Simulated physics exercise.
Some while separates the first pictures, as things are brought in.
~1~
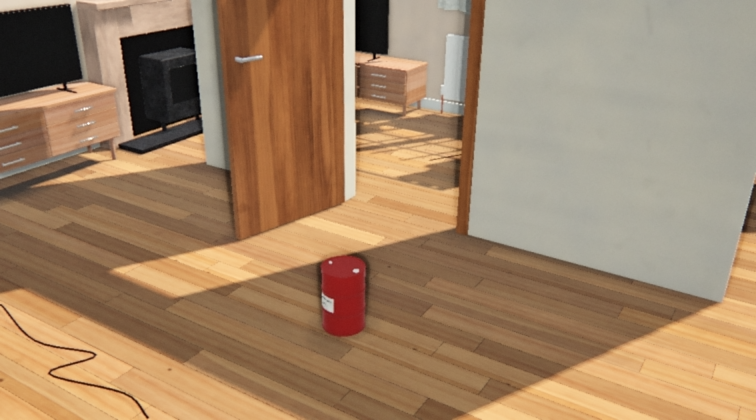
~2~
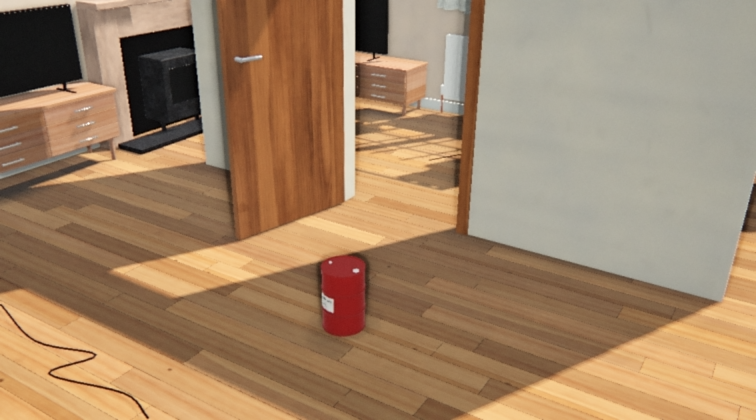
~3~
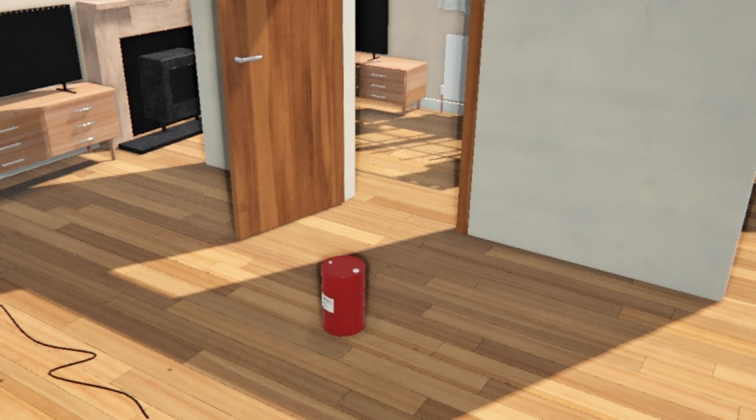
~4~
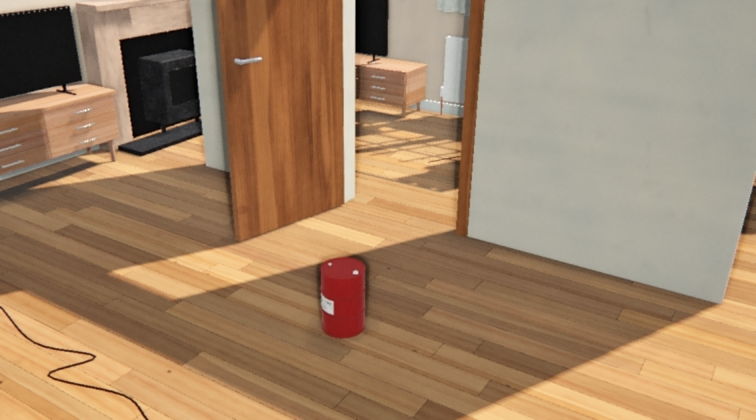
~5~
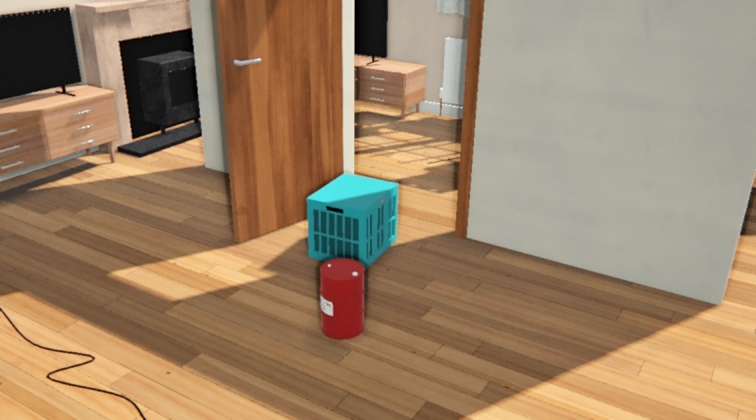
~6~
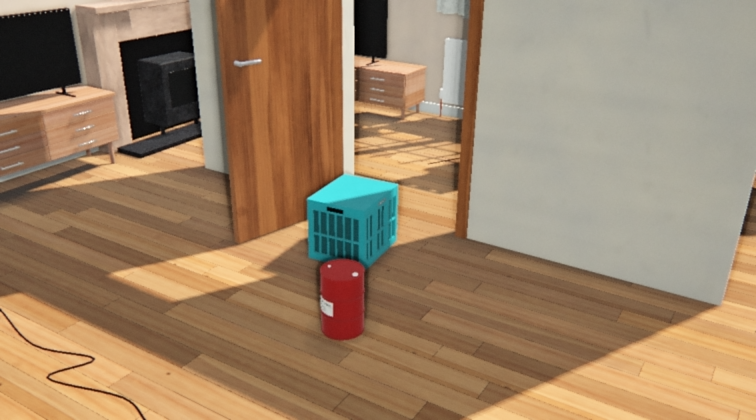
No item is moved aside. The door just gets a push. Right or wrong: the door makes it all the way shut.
Wrong.
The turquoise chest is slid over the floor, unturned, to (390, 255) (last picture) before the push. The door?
The door is obstructed after that.
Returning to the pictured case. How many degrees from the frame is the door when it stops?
Angle: About 70°.
Then, 0.40 s later than the last frame, door at 96°.
Then, 0.70 s later than the last frame, door at 80°.
Then, 0.90 s later than the last frame, door at 70°.
When it is over, door at 69°; both as before. End places, in pixels of the last picture, turquoise chest near (357, 221).
